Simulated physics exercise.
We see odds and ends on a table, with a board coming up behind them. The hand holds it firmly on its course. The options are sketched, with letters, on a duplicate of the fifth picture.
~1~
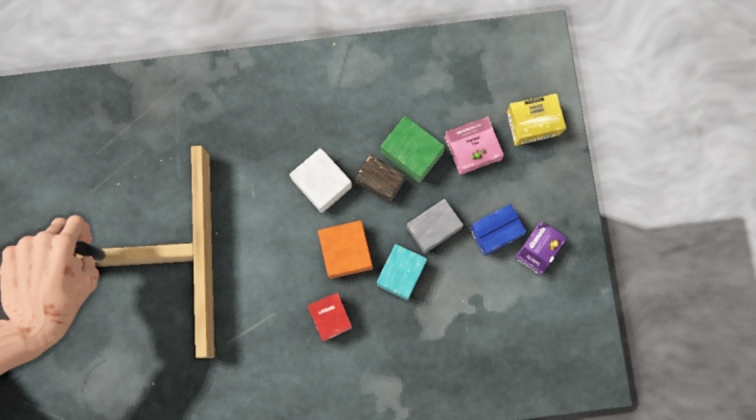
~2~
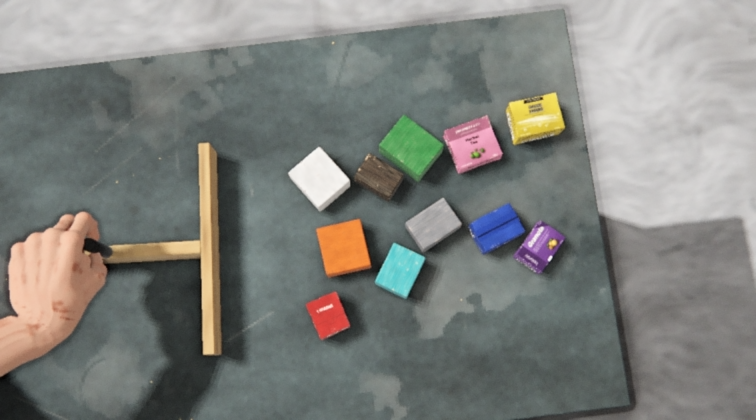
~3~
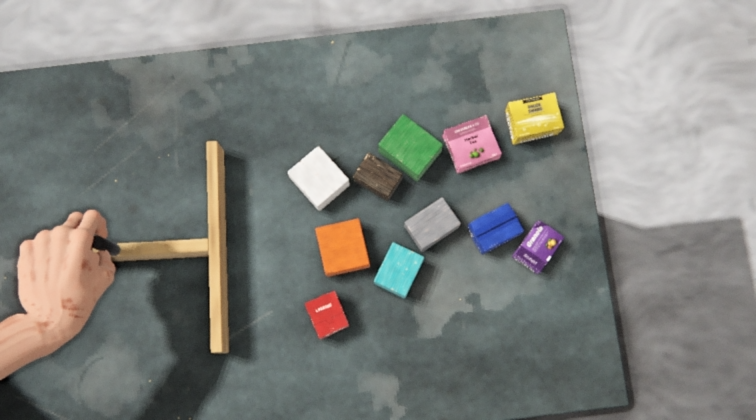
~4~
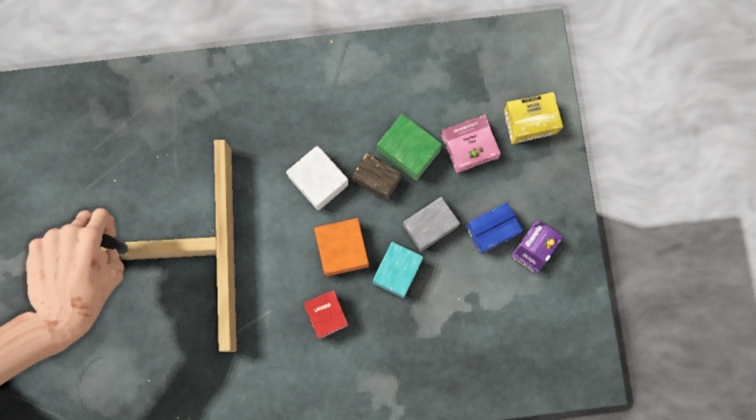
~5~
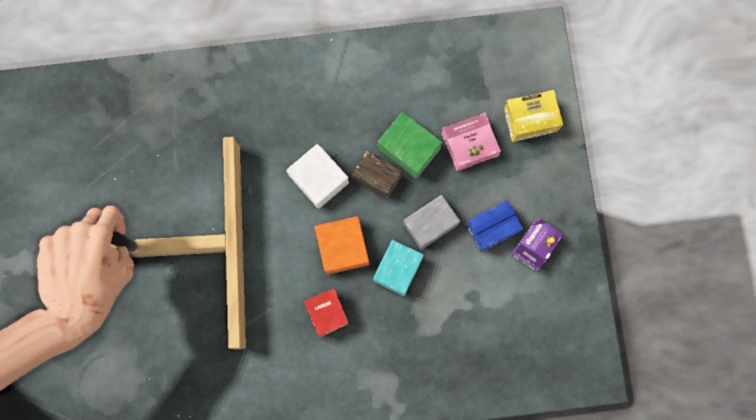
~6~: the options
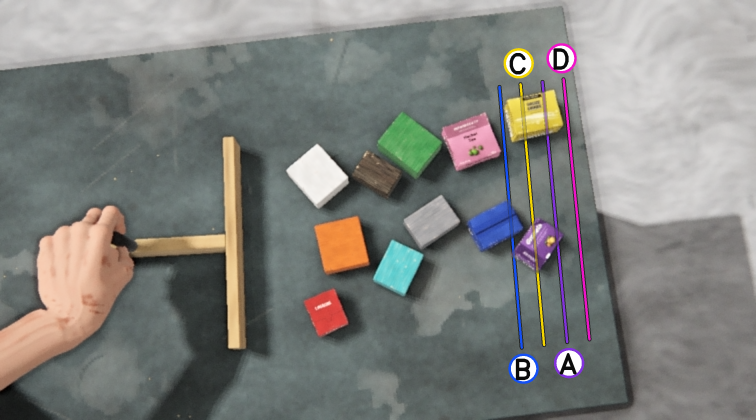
A hand gripping the handle of a T-shaped wooden board slides it slowly rightward across a dark, mottled tabletop. The board draws steadily closer to a scattered group of colourful blocks and small packets, which stay in place, and a narrowed gap still separates them at the end.
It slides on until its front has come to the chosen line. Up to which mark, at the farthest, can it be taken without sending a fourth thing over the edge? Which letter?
Up to line B.
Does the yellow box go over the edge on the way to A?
Yes.
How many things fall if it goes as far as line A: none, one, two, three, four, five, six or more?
In all, six or more.
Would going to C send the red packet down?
No.
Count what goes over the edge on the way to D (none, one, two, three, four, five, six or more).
In all, six or more.
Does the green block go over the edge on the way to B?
No.
On the copy, A at (554, 208); B at (510, 213); C at (532, 211); D at (576, 206).
On B. First, board (332, 228); red packet (360, 312); turquoise block (404, 270).
Then, board (432, 216); yellow box (550, 115); purple packet (557, 257).
Finally, board (511, 207); yellow box over the edge; blue box over the edge; three fallen.
By contrast, A drops seven; C drops five; D drops ten.
